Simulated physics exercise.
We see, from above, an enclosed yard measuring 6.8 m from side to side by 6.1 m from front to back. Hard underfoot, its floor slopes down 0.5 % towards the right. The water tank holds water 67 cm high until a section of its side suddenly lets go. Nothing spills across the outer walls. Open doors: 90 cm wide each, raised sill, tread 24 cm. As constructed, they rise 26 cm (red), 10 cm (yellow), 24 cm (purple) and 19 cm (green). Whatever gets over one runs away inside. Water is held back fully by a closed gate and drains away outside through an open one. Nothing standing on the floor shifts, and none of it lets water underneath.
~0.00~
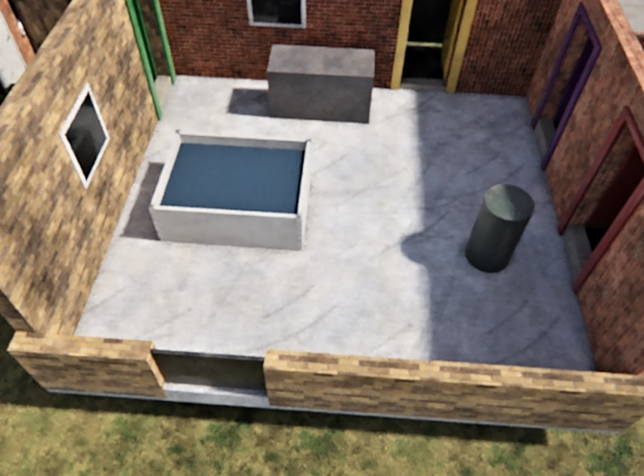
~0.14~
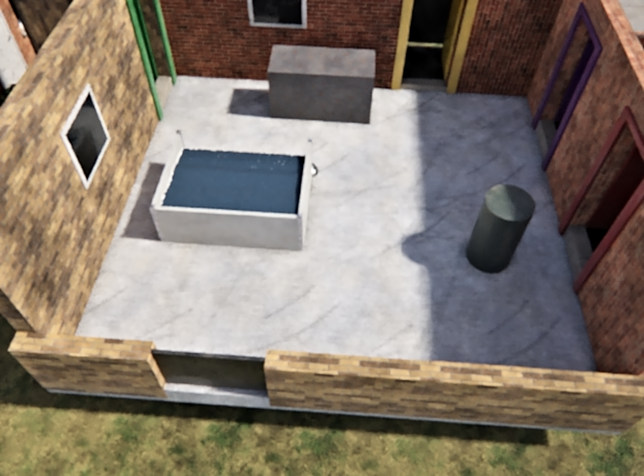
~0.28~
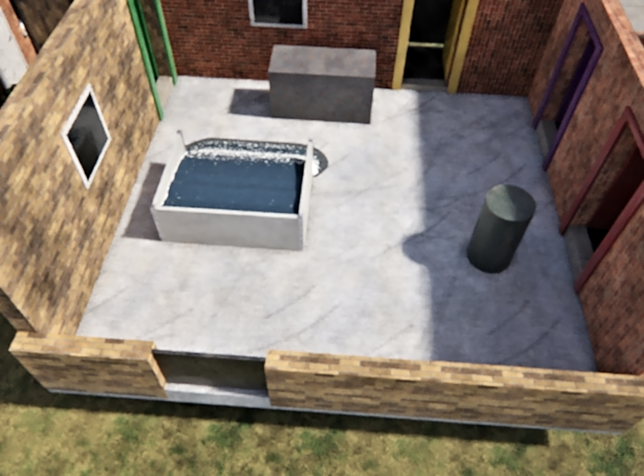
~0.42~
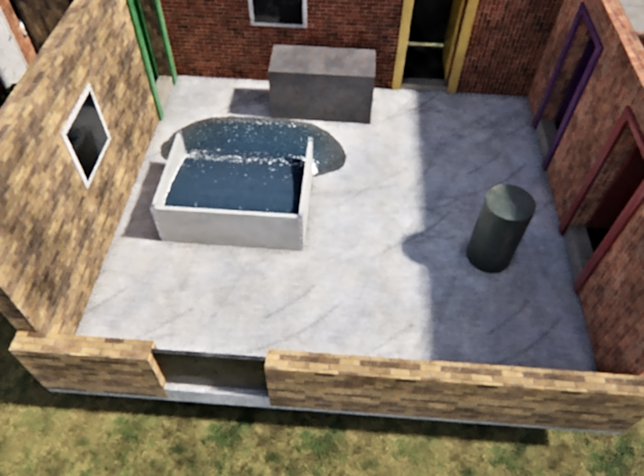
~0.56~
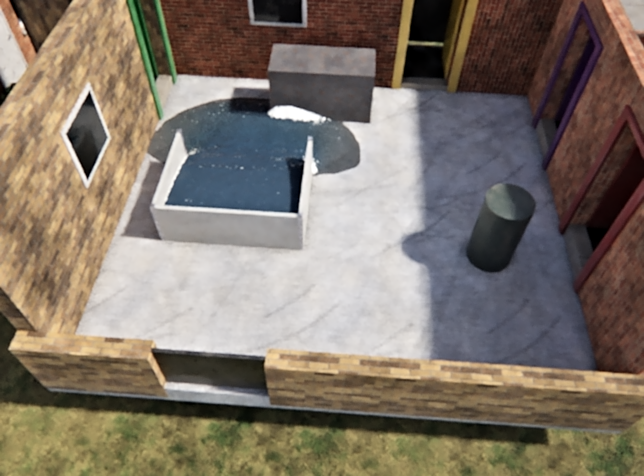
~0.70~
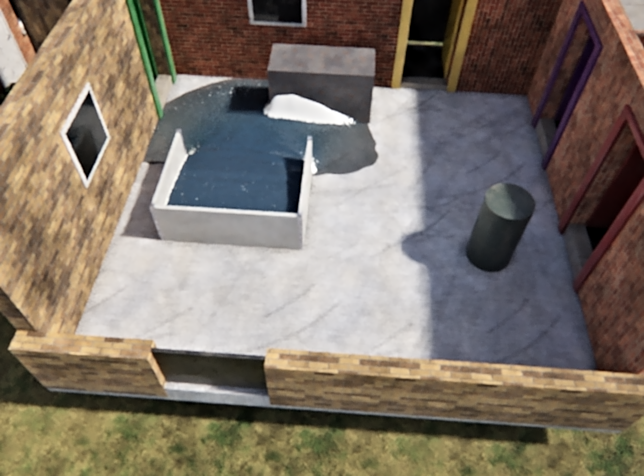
Water pours out through the far side of a pale, open-topped tank on the left of a walled yard, seen from above by a still camera. A grey block stands by the back brick wall, a dark green cylinder on the right near purple and red doorways. The water spreads back in a widening, rounded sheet, foaming white as it meets the block.
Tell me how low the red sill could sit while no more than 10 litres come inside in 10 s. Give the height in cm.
At least 6.5 cm or so.
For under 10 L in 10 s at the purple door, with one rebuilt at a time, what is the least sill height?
The purple one would have to be about 11.5 cm high.
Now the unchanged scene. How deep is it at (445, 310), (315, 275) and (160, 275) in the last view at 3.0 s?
Depths in order: 0 / 0 / 0 cm.
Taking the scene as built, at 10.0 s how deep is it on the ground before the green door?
Some 4.5 centimetres.
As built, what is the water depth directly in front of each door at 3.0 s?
Red door 0 cm, yellow door 6 cm, purple door 13 cm, green door 23 cm.
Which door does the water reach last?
The answer is the red door.
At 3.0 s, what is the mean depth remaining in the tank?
Some 10 cm.
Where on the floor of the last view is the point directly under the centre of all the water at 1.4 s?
I'd say around (254, 154).
After 1.4 s water covers 20 % of the floor, deepest (42 cm) near (240, 83); it has not reached the red door.
After 3.0 s water covers 50 % of the floor, deepest (26 cm) near (171, 90); it has not reached the red door.
After 10.0 s water covers 95 % of the floor, deepest (10 cm) near (348, 383); 5 cm at the red door, 0 litres in over its 26 cm sill.
At the red door as built, the water arrived by 3.3 s and peaked near 10 cm at 7.2 s.
With a sill of 5.5 cm, 17 litres would have come in within the 10 s; with 7.5 cm, 4 litres. So under 10 litres takes about 6.5 cm.
